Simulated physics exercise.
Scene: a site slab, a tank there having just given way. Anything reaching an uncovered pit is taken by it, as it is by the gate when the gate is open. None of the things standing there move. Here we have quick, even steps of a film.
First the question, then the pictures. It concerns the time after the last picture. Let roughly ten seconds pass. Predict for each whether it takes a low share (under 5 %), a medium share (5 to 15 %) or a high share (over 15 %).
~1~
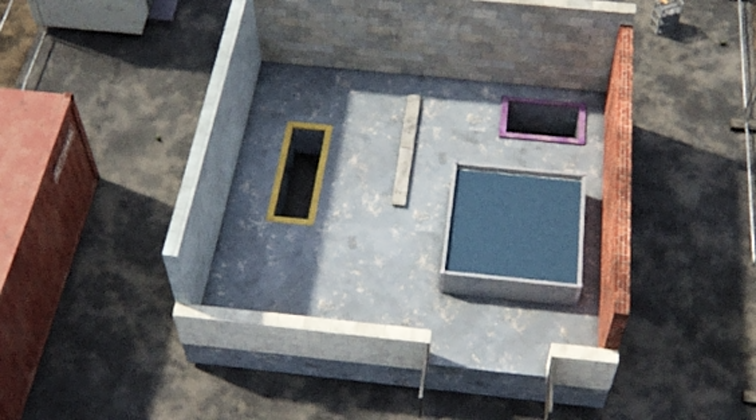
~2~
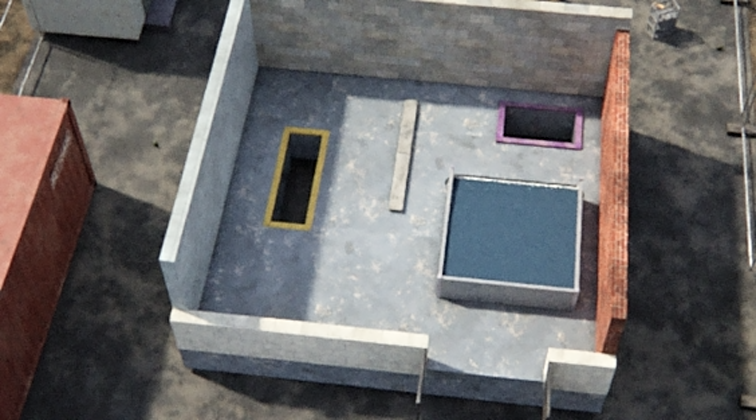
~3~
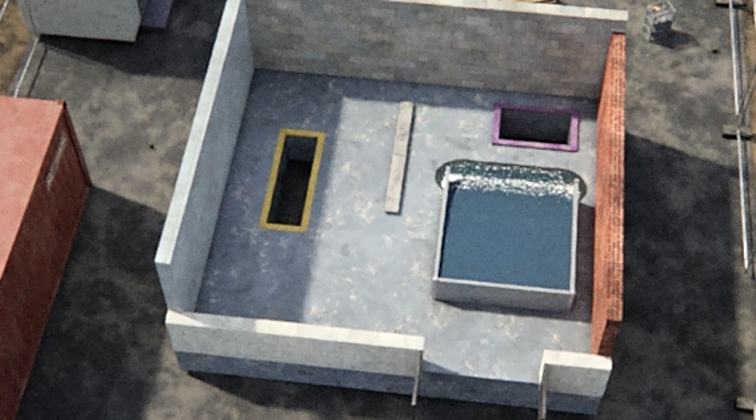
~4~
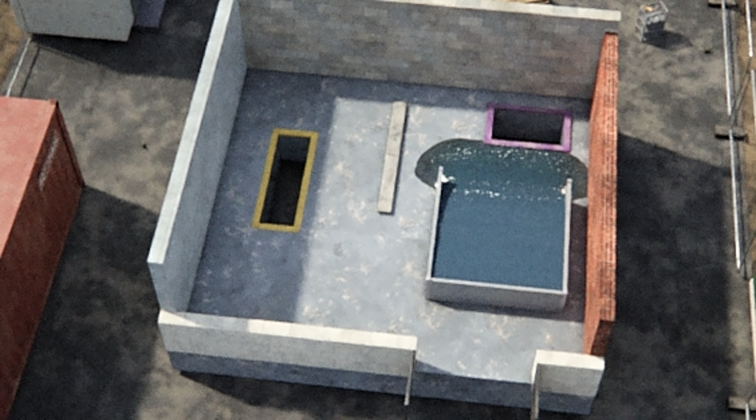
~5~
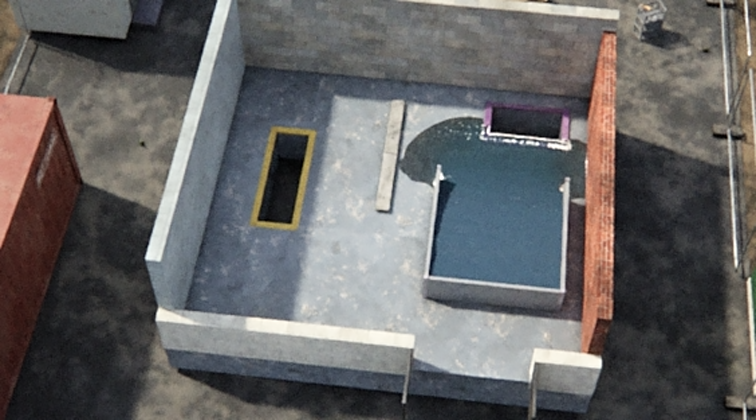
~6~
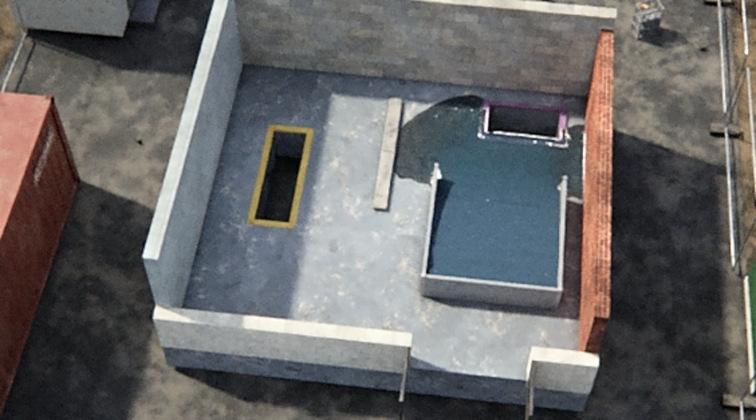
Prediction: The gate takes a low share; the yellow pit takes a medium share; the purple pit takes a high share.
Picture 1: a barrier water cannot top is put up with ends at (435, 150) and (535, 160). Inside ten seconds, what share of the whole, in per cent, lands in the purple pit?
Share for purple - 35 in a hundred.
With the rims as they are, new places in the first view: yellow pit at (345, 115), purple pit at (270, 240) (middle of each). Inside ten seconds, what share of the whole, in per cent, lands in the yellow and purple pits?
Parts in a hundred: Yellow 30, purple 0.
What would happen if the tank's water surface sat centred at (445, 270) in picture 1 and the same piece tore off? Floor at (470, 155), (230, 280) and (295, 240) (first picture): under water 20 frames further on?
In sequence: Inundated, next unflooded, then unflooded.
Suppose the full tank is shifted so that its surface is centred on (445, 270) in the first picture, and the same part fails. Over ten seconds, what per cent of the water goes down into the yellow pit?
The yellow pit gets around 14 per cent.
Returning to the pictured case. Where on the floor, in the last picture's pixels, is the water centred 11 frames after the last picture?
It is around (490, 192).
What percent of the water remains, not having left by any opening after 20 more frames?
Roughly 64 parts in every hundred.
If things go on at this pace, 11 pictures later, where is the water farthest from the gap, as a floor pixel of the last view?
I'd say near (313, 75).
A moment on, water covers 20 % of the floor; the gate 0 %, the yellow pit 0 %, the purple pit 10 %.
Next, water covers 25 % of the floor; the gate 0 %, the yellow pit 0 %, the purple pit 21 %.
Then, water covers 35 % of the floor; the gate 0 %, the yellow pit 0 %, the purple pit 35 %.
Later, water covers 55 % of the floor; the gate 0 %, the yellow pit 2 %, the purple pit 48 %.
In the end, water covers 65 % of the floor; the gate 0 %, the yellow pit 7 %, the purple pit 52 %.
